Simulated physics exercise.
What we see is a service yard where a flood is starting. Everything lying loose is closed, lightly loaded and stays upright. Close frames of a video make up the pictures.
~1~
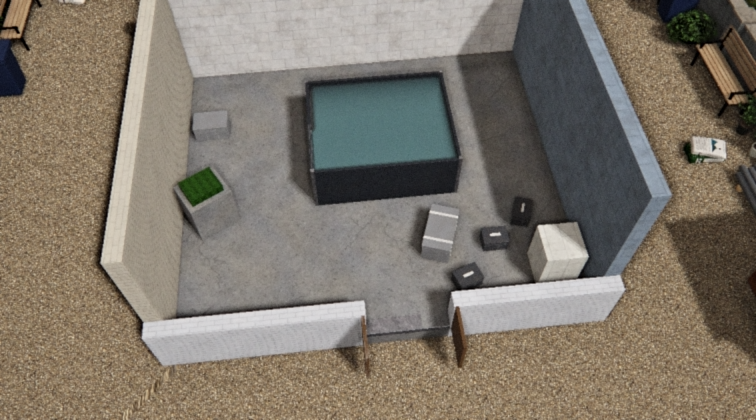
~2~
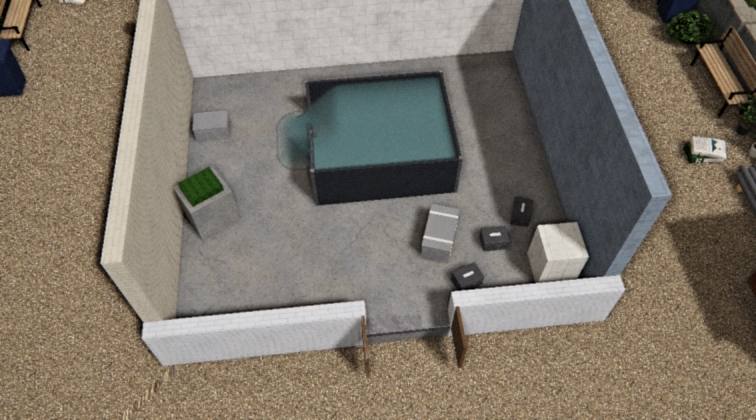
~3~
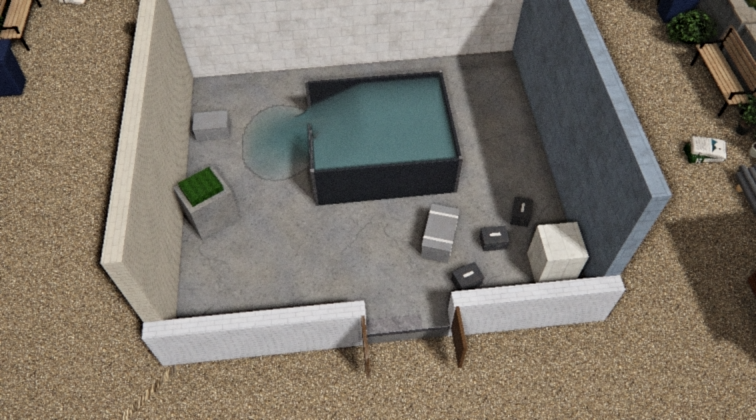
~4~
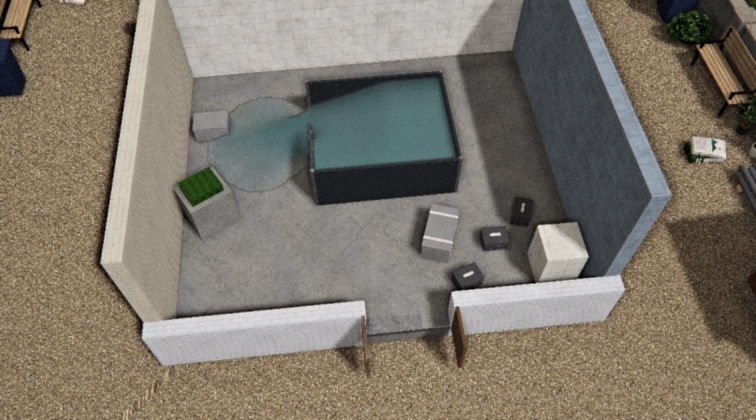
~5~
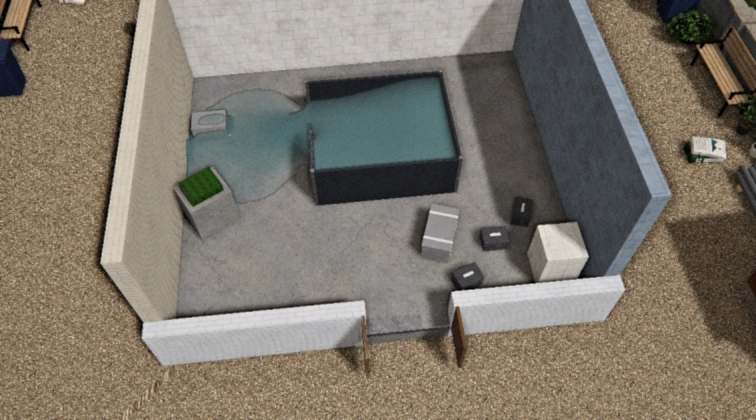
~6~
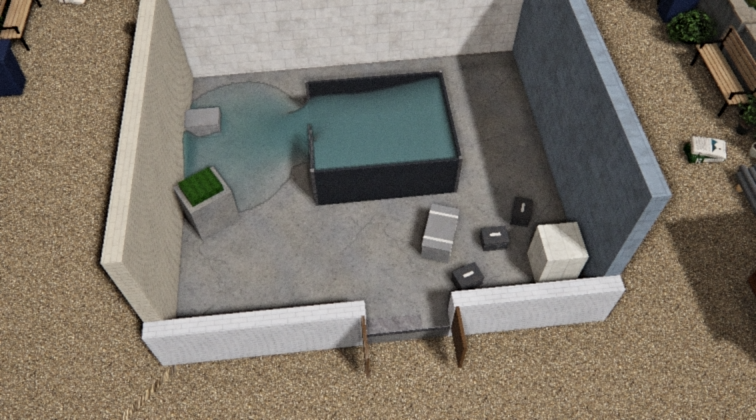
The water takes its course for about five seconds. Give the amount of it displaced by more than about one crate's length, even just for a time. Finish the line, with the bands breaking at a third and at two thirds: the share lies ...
The share lies below a third.
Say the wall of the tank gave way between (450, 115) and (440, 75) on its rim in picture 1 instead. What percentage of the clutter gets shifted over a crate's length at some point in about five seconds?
I'd guess close to 100 percent.
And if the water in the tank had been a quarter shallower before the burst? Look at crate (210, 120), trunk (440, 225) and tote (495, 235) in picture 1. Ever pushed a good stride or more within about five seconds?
Beyond that, then not beyond that, then not beyond that.
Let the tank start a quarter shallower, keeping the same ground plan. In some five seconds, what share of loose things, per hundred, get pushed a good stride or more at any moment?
Roughly 20 %.
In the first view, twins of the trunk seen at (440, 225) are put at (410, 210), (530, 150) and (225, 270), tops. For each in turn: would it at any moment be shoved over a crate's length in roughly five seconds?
Going by the order given: Stays in place, stays in place, stays in place.
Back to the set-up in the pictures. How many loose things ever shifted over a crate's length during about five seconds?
1.
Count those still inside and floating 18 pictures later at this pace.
Total: 1.
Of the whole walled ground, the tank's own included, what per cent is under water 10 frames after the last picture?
Reading: About 40 %.
A moment on, 0 of 5 are well off their spots; 1 afloat.
Next, 0 of 5 are well off their spots; 1 afloat.
Later, 1 of 5 are well off their spots; 1 afloat.
In the end, 1 of 5 are well off their spots, and 1 have been at some point; 1 afloat.
